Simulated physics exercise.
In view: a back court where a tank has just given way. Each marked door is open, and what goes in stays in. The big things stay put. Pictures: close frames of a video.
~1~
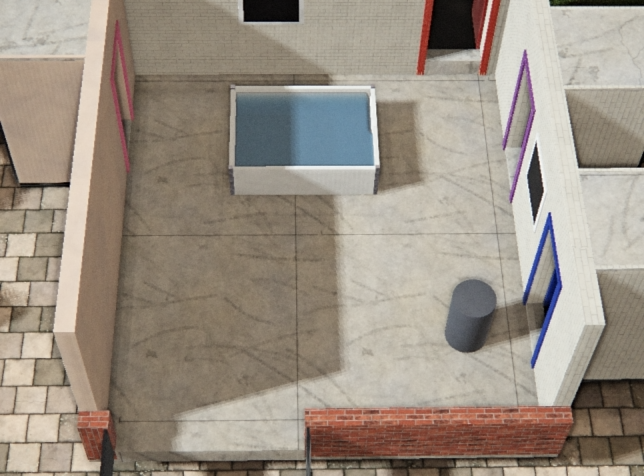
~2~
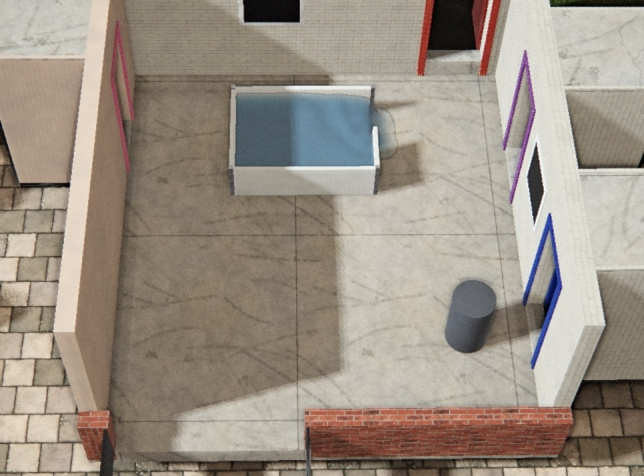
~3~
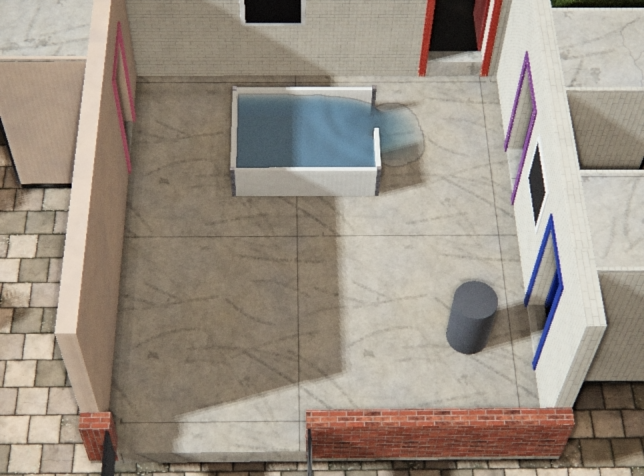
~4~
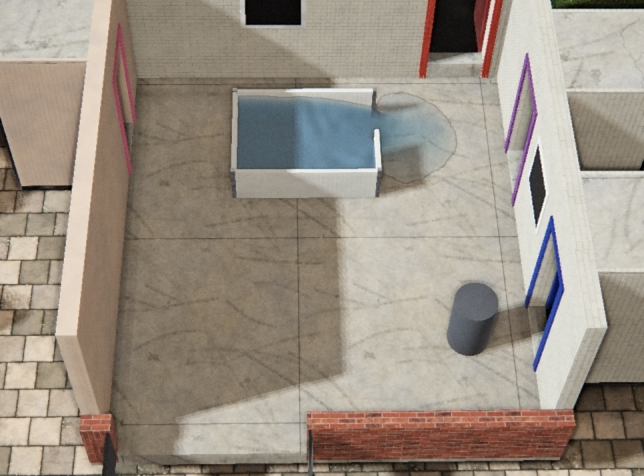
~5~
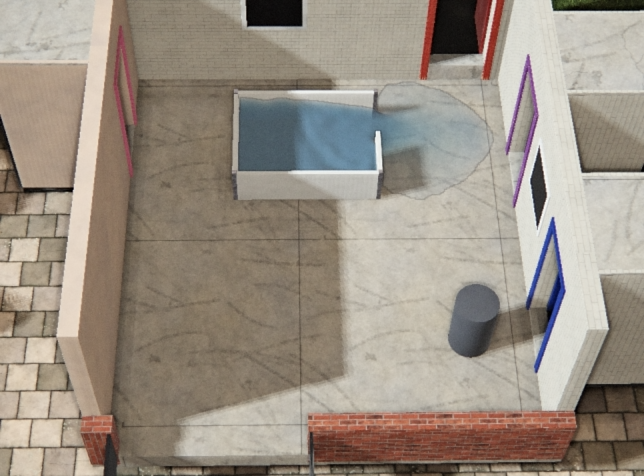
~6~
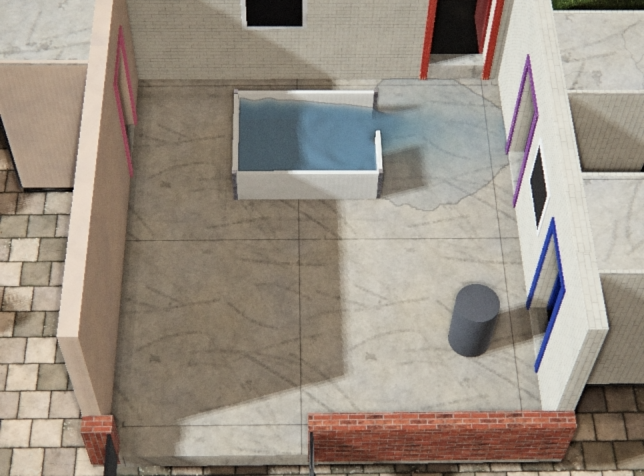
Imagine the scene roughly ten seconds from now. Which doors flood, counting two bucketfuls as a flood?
As I see it, the red door respects the limit for sure; the purple door breaks the limit for sure; the blue door respects the limit for sure; the pink door respects the limit for sure.
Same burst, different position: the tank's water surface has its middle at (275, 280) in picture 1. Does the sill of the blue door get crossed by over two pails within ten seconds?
Blue door: Overshoots.
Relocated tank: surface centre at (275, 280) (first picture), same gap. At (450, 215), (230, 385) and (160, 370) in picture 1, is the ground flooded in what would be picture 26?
Points in order: Inundated; not reached; not reached.
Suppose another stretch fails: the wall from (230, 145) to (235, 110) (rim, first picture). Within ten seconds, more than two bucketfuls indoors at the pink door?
At the pink door, the inflow beats the threshold.
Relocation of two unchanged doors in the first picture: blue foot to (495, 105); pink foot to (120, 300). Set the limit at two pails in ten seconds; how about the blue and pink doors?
So the blue one runs past it while the pink one keeps within it.
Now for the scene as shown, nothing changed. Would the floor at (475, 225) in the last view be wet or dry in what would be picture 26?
Looking there, it would be swamped.
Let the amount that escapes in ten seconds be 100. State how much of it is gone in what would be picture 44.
Around 60 per cent.
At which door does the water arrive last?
My answer: The one in pink.
A moment on, water covers 15 % of the floor; the red door wet at the sill, nothing in, the purple door under two buckets in, the blue door not reached, the pink door not reached.
Next, water covers 15 % of the floor; the red door wet at the sill, nothing in, the purple door over two buckets in, the blue door not reached, the pink door not reached.
Then, water covers 30 % of the floor; the red door wet at the sill, nothing in, the purple door far over two buckets in, the blue door wet at the sill, nothing in, the pink door not reached.
Later, water covers 55 % of the floor; the red door wet at the sill, nothing in, the purple door far over two buckets in, the blue door wet at the sill, nothing in, the pink door wet at the sill, nothing in.
In the end, water covers 85 % of the floor; the red door wet at the sill, nothing in, the purple door far over two buckets in, the blue door under two buckets in, the pink door wet at the sill, nothing in.
